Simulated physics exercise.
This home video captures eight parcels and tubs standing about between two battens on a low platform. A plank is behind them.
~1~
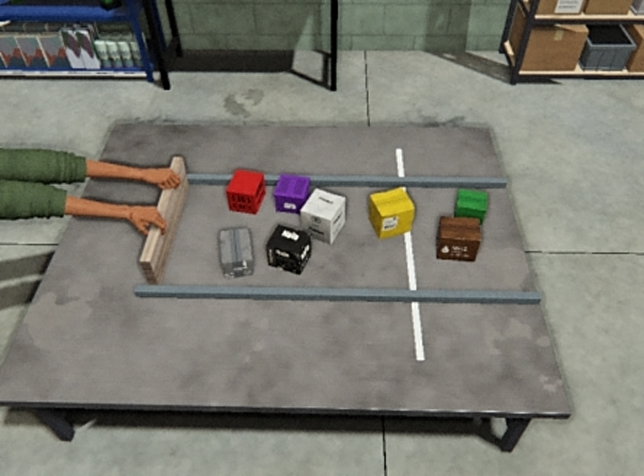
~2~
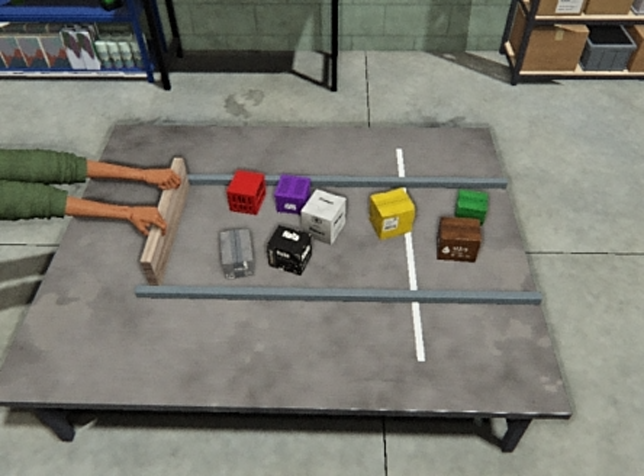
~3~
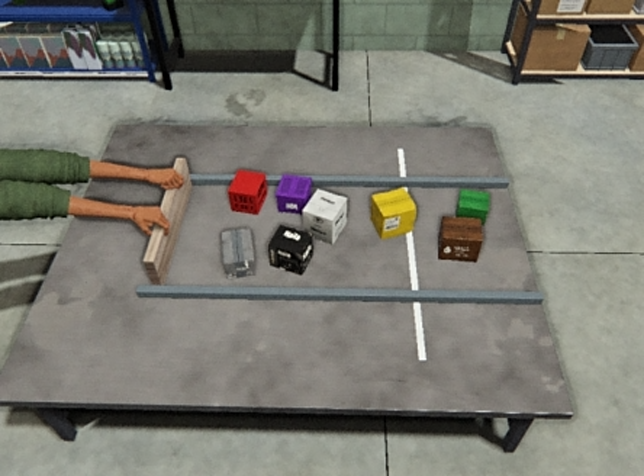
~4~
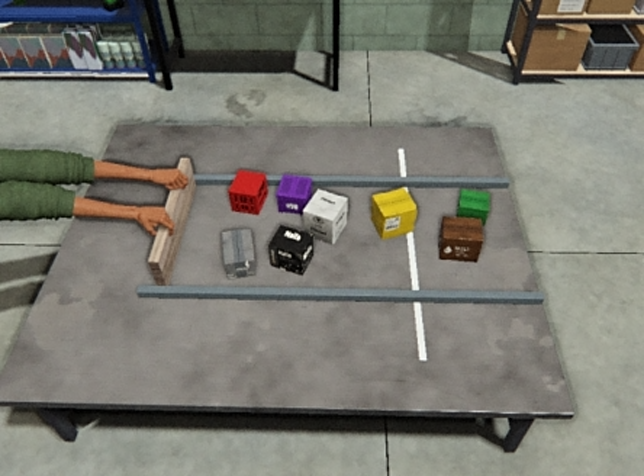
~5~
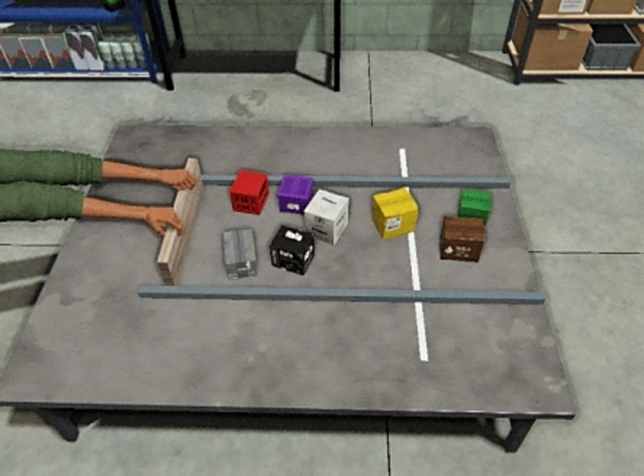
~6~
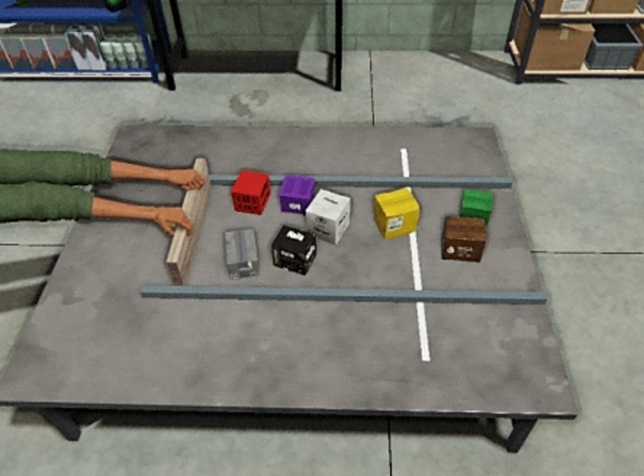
At the start, two hands hold a plank upright at the left of a low platform, with eight colourful parcels and tubs standing between two battens. The hands then slide the plank slowly a short way right, narrowing the gap to the grey and red parcels, while the parcels stay practically still.
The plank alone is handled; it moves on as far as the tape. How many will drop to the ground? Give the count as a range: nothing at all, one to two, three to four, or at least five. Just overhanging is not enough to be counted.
The count is nothing at all.
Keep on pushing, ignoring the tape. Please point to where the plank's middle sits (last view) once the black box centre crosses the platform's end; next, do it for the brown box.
The black box puts it at (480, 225), the brown box at (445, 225).
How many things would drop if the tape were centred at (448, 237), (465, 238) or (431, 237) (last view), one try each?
So, reaching the ground: 2, then 2, then 0.
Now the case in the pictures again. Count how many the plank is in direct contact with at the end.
The count in contact is 3.
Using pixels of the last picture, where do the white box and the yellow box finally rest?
The white box at (429, 216), the yellow box at (463, 214).
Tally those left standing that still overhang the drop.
Overhang count: 0.
Early on, none off yet; green box at rest near (476, 207); brown box at rest near (463, 239); yellow box at rest near (396, 214).
A while later, none off yet; green box at rest near (476, 207); brown box at rest near (463, 239); yellow box travelled about its own width near (422, 214).
Finally, the number that fall off is zero.
